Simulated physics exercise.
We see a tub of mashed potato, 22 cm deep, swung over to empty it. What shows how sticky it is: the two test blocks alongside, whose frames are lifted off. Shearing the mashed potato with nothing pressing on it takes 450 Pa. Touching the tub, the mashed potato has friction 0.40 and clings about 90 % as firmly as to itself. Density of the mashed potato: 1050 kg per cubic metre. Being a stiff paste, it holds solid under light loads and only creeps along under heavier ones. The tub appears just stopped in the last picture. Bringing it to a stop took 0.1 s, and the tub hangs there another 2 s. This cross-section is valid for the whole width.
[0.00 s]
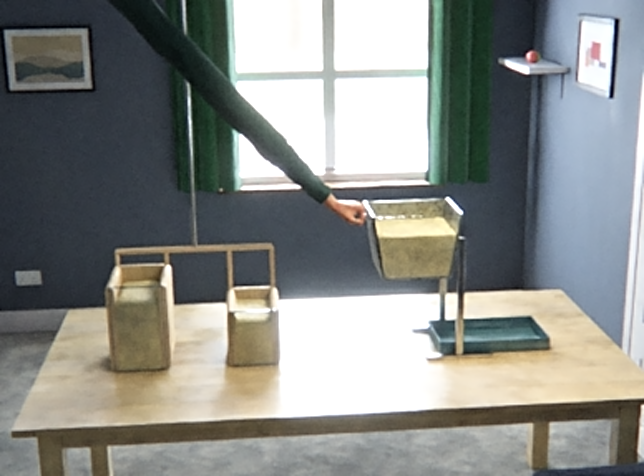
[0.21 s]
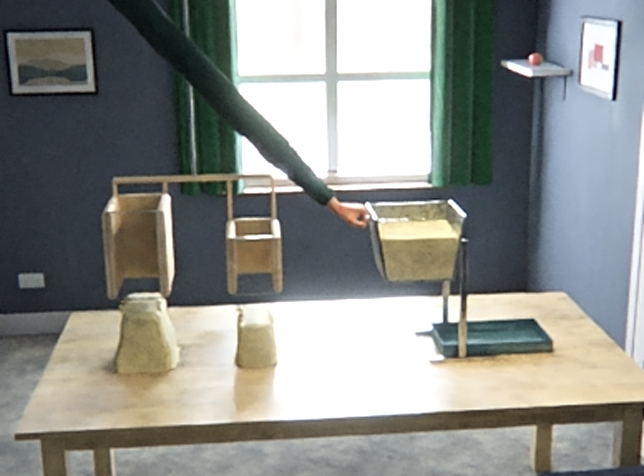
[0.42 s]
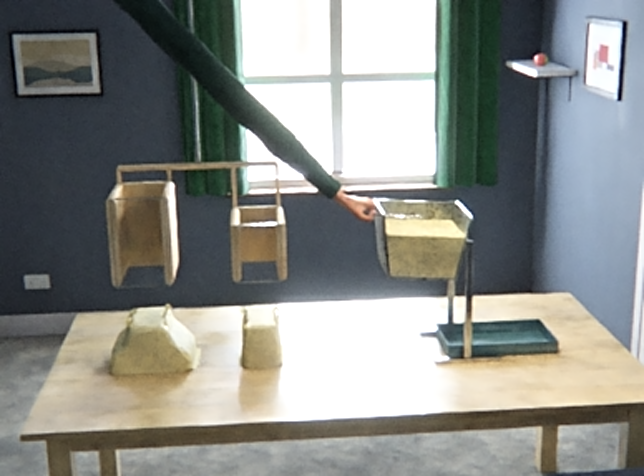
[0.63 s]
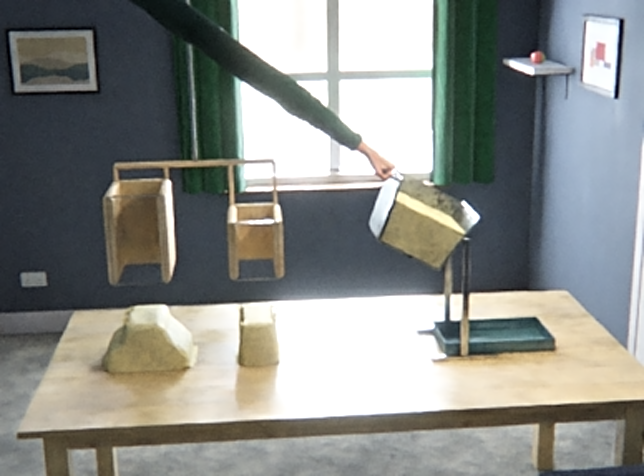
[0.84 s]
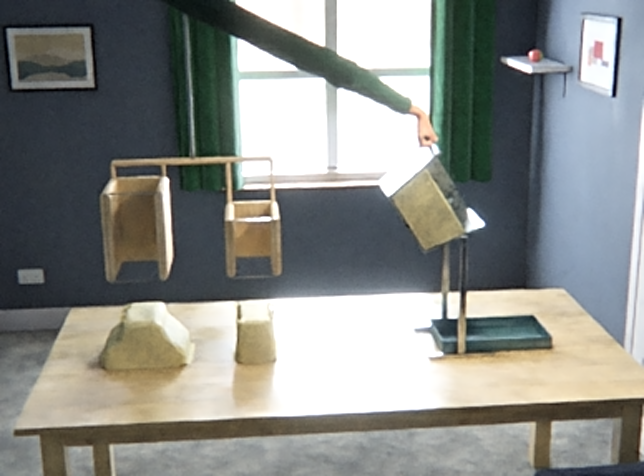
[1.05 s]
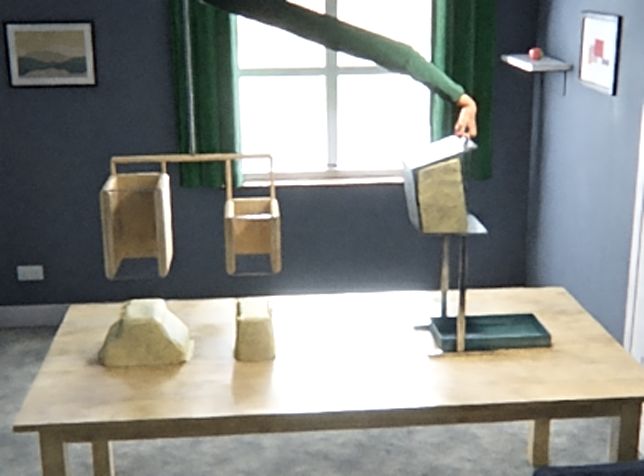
The clip shows two wooden casings lifting off pale yellowish blocks on a table, the left block slumping lower and wider, before a green-sleeved arm swings a tub of similar soft material up and over to the right.
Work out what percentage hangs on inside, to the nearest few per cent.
Some 70 in every hundred.
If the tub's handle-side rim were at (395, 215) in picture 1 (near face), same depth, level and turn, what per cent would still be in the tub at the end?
100 %.
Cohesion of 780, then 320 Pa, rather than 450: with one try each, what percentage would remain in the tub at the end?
Try one gives 100 per cent, try two gives 55 per cent.
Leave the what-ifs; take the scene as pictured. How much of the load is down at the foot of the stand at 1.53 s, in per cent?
Some 0 % has got all the way down.
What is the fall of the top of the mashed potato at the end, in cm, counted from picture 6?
Roughly 13 cm.
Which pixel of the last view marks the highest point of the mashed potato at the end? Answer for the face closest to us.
Around (459, 197).
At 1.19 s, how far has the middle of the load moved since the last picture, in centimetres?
Around 3 centimetres.
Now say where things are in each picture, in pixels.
Handle-side rim at (375, 218), tilt 0 degrees; top of the mashed potato at (444, 234); blocks stand 26 cm, 17 cm (left to right), in the first picture.
Handle-side rim at (378, 220), tilt 0 degrees; top of the mashed potato at (447, 237); blocks stand 22 cm, 16 cm (left to right), in the second picture.
Handle-side rim at (385, 215), tilt 4 degrees; top of the mashed potato at (392, 235); blocks stand 17 cm, 16 cm (left to right), in the third picture.
Handle-side rim at (403, 180), tilt 29 degrees; top of the mashed potato at (396, 201); blocks stand 17 cm, 16 cm (left to right), in the fourth picture.
Handle-side rim at (441, 154), tilt 58 degrees; top of the mashed potato at (424, 170); blocks stand 17 cm, 16 cm (left to right), in the fifth picture.
Handle-side rim at (477, 148), tilt 81 degrees; top of the mashed potato at (460, 160); blocks stand 17 cm, 16 cm (left to right), in the sixth picture.
After 1.19 s, the tub is at 81 degrees and holds 100 %.
After 1.36 s, the tub is at 81 degrees and holds 95 %.
After 1.53 s, the tub is at 81 degrees and holds 84 %.
After 1.70 s, the tub is at 81 degrees and holds 74 %.
After 3.05 s, at the end, the tub is at 81 degrees and holds 70 %.
